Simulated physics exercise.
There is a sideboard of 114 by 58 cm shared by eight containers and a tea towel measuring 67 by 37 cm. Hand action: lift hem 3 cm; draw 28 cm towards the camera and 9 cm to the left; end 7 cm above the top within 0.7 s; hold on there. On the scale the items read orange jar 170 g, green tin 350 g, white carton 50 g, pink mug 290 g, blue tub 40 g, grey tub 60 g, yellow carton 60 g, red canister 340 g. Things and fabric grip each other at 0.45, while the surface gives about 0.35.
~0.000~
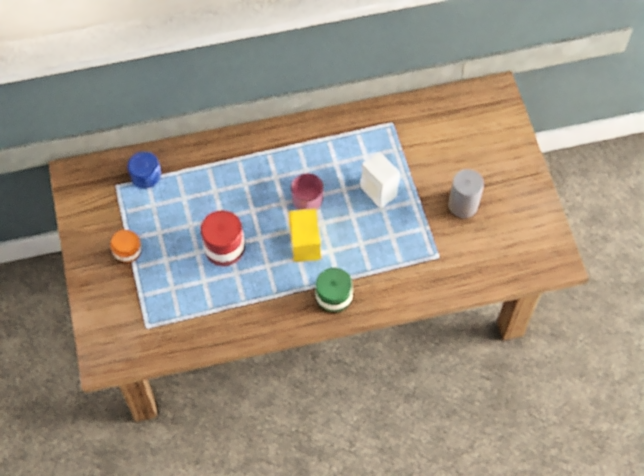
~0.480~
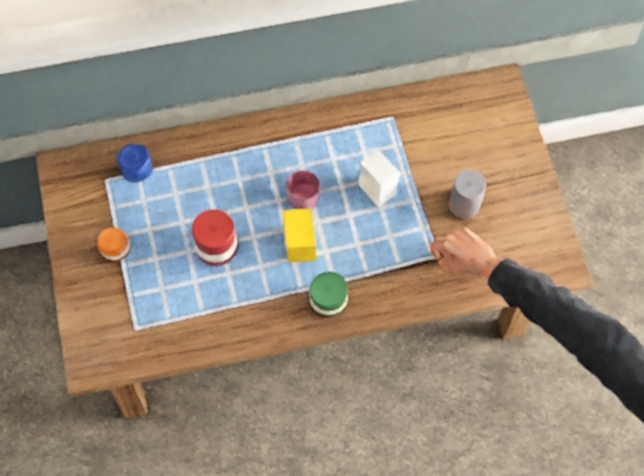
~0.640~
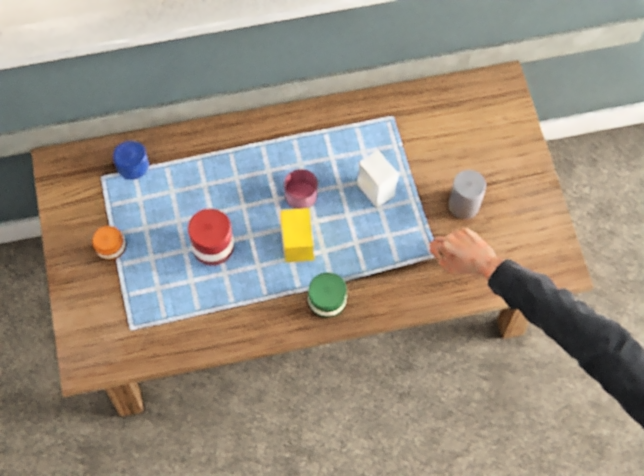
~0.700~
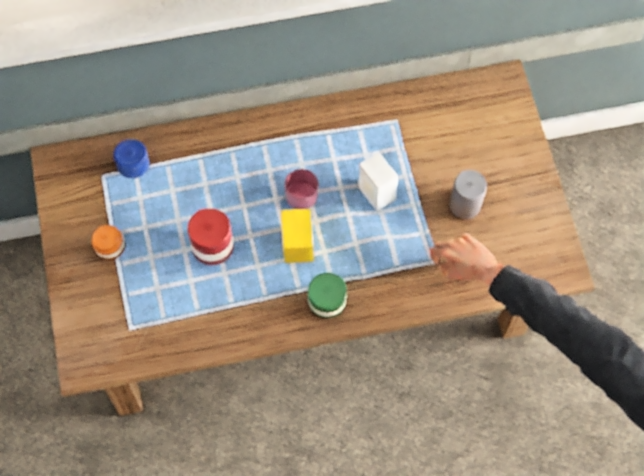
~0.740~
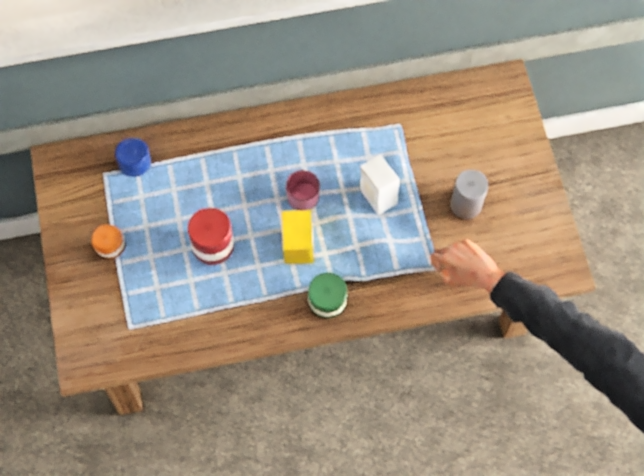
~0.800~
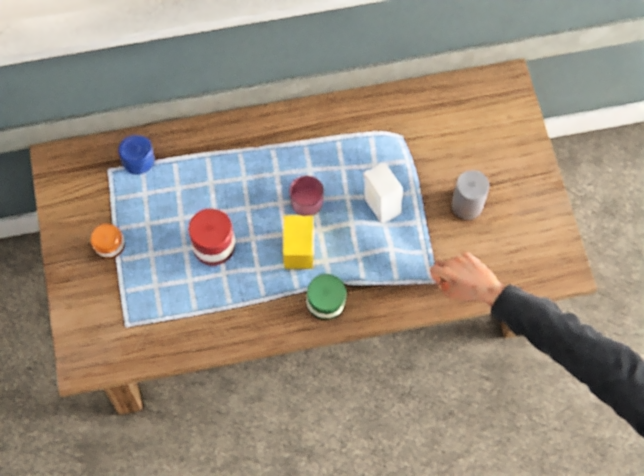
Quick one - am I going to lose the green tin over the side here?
Yes. It will make it off.
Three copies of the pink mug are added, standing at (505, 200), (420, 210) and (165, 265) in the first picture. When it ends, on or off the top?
In that order: Stays up, falls off, stays on.
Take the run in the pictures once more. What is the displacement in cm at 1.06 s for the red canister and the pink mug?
I'd put the red canister at some 6 centimetres and the pink mug at some 15 centimetres.
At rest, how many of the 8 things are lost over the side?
Count recorded: 2.
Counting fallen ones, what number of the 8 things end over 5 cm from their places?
All told, 6.
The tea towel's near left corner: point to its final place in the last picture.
That corner comes to rest close to (137, 278) in the last view.
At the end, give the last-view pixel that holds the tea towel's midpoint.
Around (317, 271).
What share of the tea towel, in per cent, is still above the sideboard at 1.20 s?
Share within the edges: Approx. 85 %.
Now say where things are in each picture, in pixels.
The first picture shows green tin (334, 283); tea towel corners (147, 328) (116, 186) (392, 123) (439, 258).
The second picture shows tea towel corners (135, 330) (106, 180); grip (439, 257).
The third picture shows tea towel corners (131, 330) (101, 177); grip (438, 256).
The fourth picture shows white carton (379, 170); tea towel corners (130, 330) (102, 176); grip (439, 262).
The fifth picture shows white carton (381, 173); tea towel corners (129, 329) (104, 174); grip (439, 268).
The sixth picture shows green tin (326, 291); tea towel corners (126, 327) (108, 169) (402, 137); grip (439, 281).
At 0.9 s, 100 % of the tea towel is still over the top; white carton 11 cm off its start, pink mug 7 cm off its start, blue tub 5 cm off its start.
At 1.1 s, 95 % of the tea towel is still over the top; green tin 6 cm off its start, white carton 20 cm off its start, pink mug 14 cm off its start.
At 1.2 s, 85 % of the tea towel is still over the top; green tin 11 cm off its start at (323, 346), white carton 30 cm off its start at (434, 292), pink mug 21 cm off its start at (358, 261).
At 1.3 s, 85 % of the tea towel is still over the top; green tin over the edge, white carton 35 cm off its start, pink mug 24 cm off its start.
At 2.9 s, 85 % of the tea towel is still over the top; green tin over the edge, white carton over the edge, pink mug 24 cm off its start at (363, 270), blue tub 23 cm off its start at (229, 125).
